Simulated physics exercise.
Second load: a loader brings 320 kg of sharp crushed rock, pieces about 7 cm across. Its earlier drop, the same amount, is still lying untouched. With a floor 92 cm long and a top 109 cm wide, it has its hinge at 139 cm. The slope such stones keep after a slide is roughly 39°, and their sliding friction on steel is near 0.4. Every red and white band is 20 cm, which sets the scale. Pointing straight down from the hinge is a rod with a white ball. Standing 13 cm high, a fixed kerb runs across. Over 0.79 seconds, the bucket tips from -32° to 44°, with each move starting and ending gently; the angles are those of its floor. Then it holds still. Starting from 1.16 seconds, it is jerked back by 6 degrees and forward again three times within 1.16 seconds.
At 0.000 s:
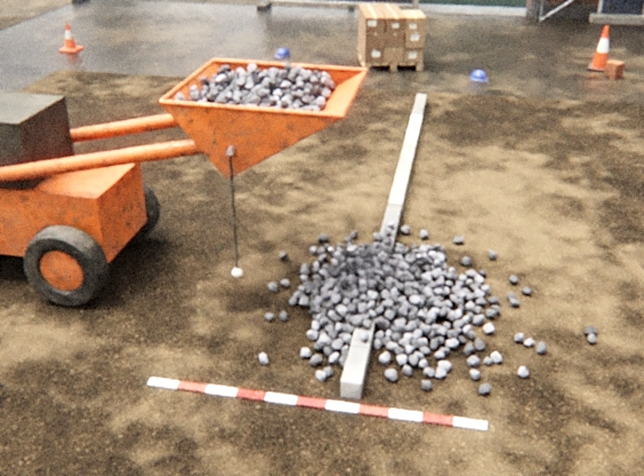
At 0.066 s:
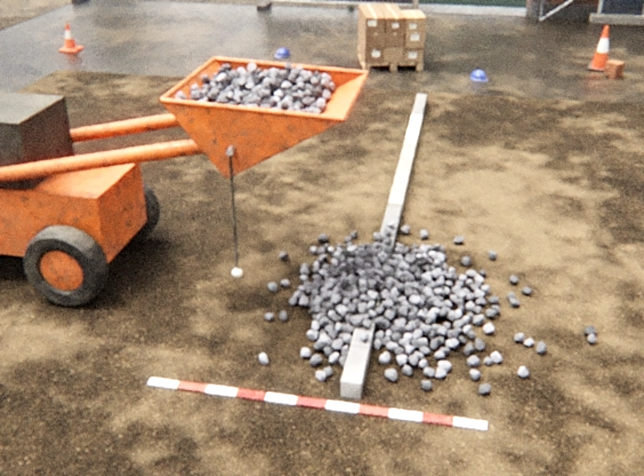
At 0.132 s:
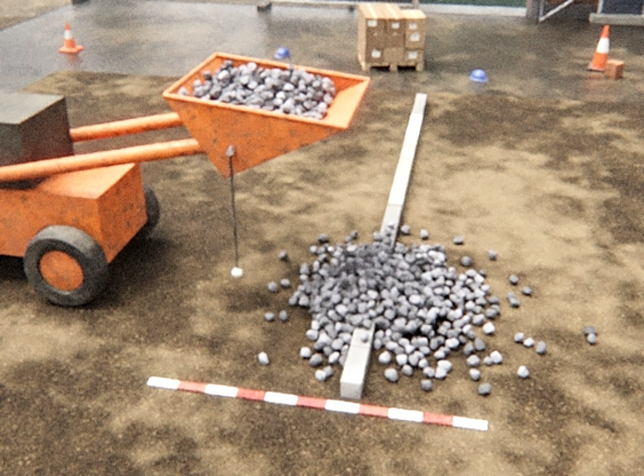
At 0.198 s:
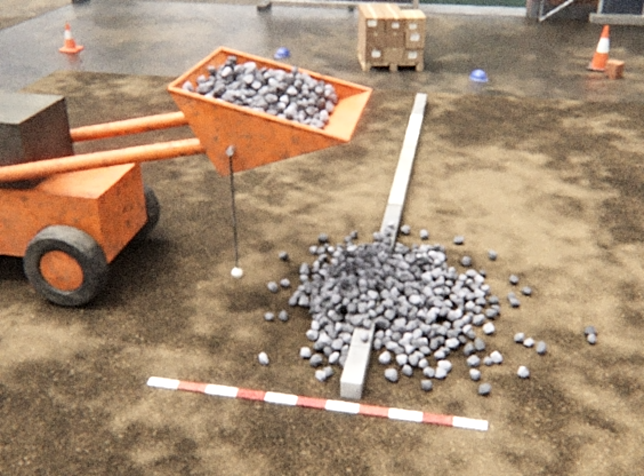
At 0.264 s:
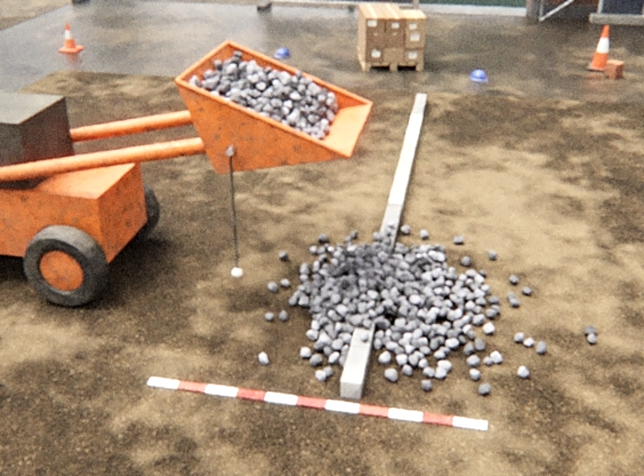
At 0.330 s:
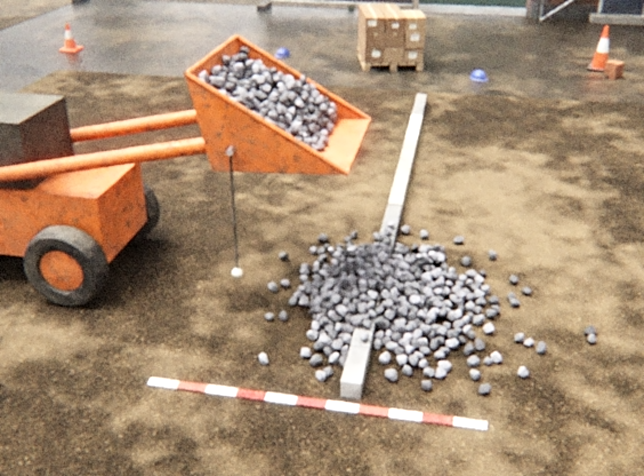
An orange loader's bucket of grey stones slowly tilts down to the right above a pile.
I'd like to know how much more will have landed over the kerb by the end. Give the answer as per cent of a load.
Roughly 49 in every hundred.
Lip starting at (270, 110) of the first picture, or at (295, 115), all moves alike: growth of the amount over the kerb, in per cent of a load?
Case one about 0 %, case two about 10 %.
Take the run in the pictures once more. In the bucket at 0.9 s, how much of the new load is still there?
Close to 80 per cent of the load.
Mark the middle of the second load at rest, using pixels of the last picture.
Middle: Approx. (376, 280) px.
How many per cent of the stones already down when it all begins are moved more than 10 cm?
10 per cent.
After 0.6 s the floor is at 32°; in per cent of one load, 100 in the bucket, 49 on this side of the kerb, 51 over the kerb; the foremost stones are at (541, 328).
After 0.9 s the floor is at 44°; in per cent of one load, 82 in the bucket, 67 on this side of the kerb, 51 over the kerb; the foremost stones are at (541, 328).
After 2.8 s the floor is at 44°; in per cent of one load, 0 in the bucket, 100 on this side of the kerb, 100 over the kerb; the foremost stones are at (551, 316).
After 5.3 s the floor is at 44°; in per cent of one load, 0 in the bucket, 100 on this side of the kerb, 100 over the kerb; the foremost stones are at (551, 316). Net gain over the kerb, 49.
